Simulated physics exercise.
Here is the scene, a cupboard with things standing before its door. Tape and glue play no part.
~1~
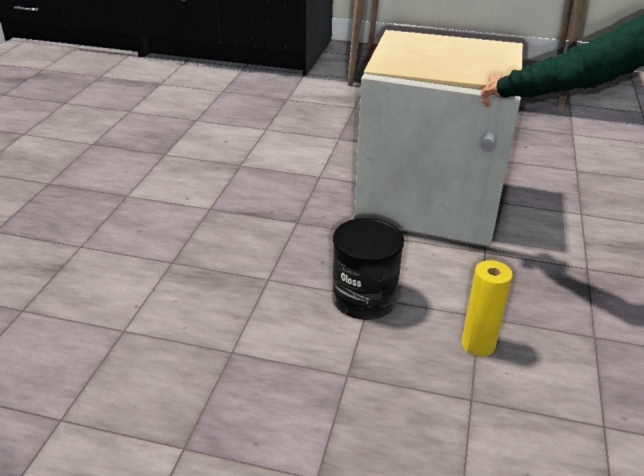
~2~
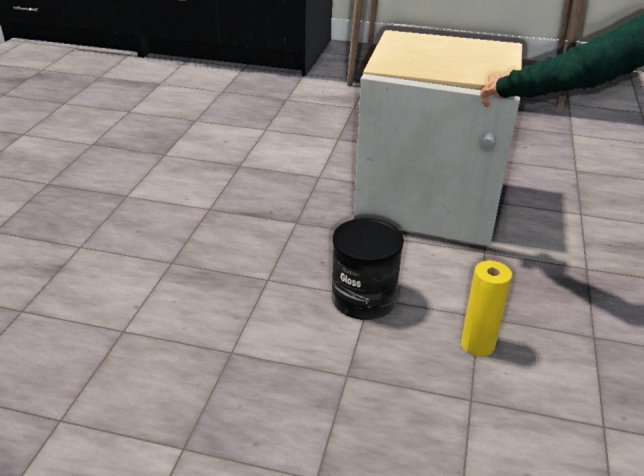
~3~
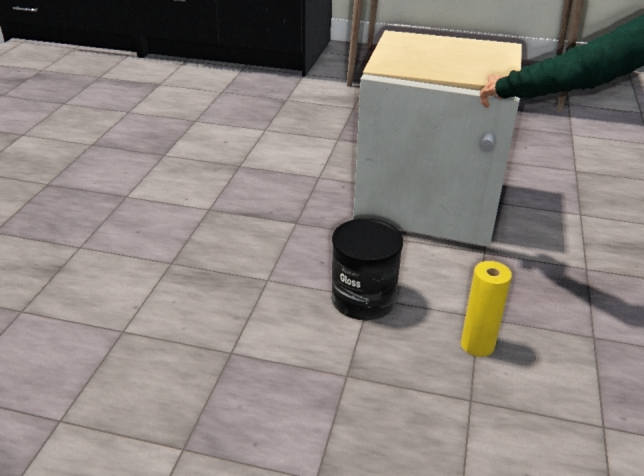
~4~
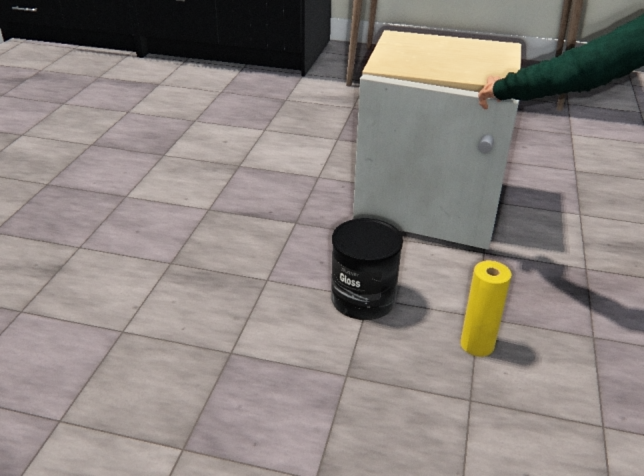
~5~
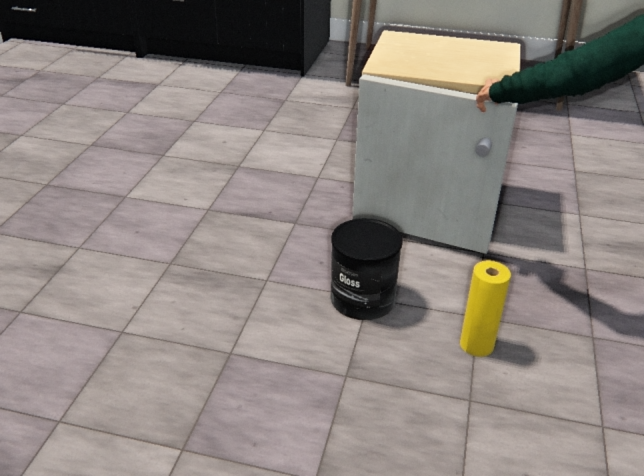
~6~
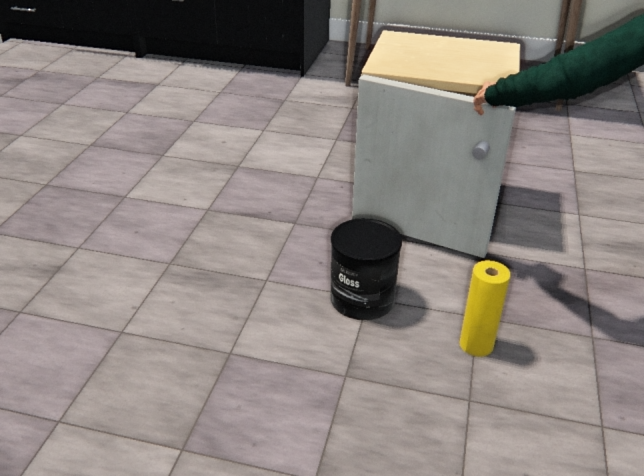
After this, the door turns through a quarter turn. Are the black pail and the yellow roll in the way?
In the end the black pail is pushed along; the yellow roll remains where it is.
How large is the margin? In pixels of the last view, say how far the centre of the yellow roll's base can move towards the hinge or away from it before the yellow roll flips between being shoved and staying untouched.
It shifts 48 pixels to the left.
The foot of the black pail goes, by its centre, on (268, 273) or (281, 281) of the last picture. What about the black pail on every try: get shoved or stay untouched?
The black pail, try by try, is never reached; is never reached.
Then, 1.38 s on from there, door 66° open; black pail displaced a little near (346, 272); yellow roll at rest near (484, 310).
Then, 1.72 s on from there, door 80° open; black pail displaced about its own width near (315, 273); yellow roll at rest near (484, 310).
In the end, the black pail gets knocked, near (288, 271); the yellow roll escapes contact, near (484, 310).
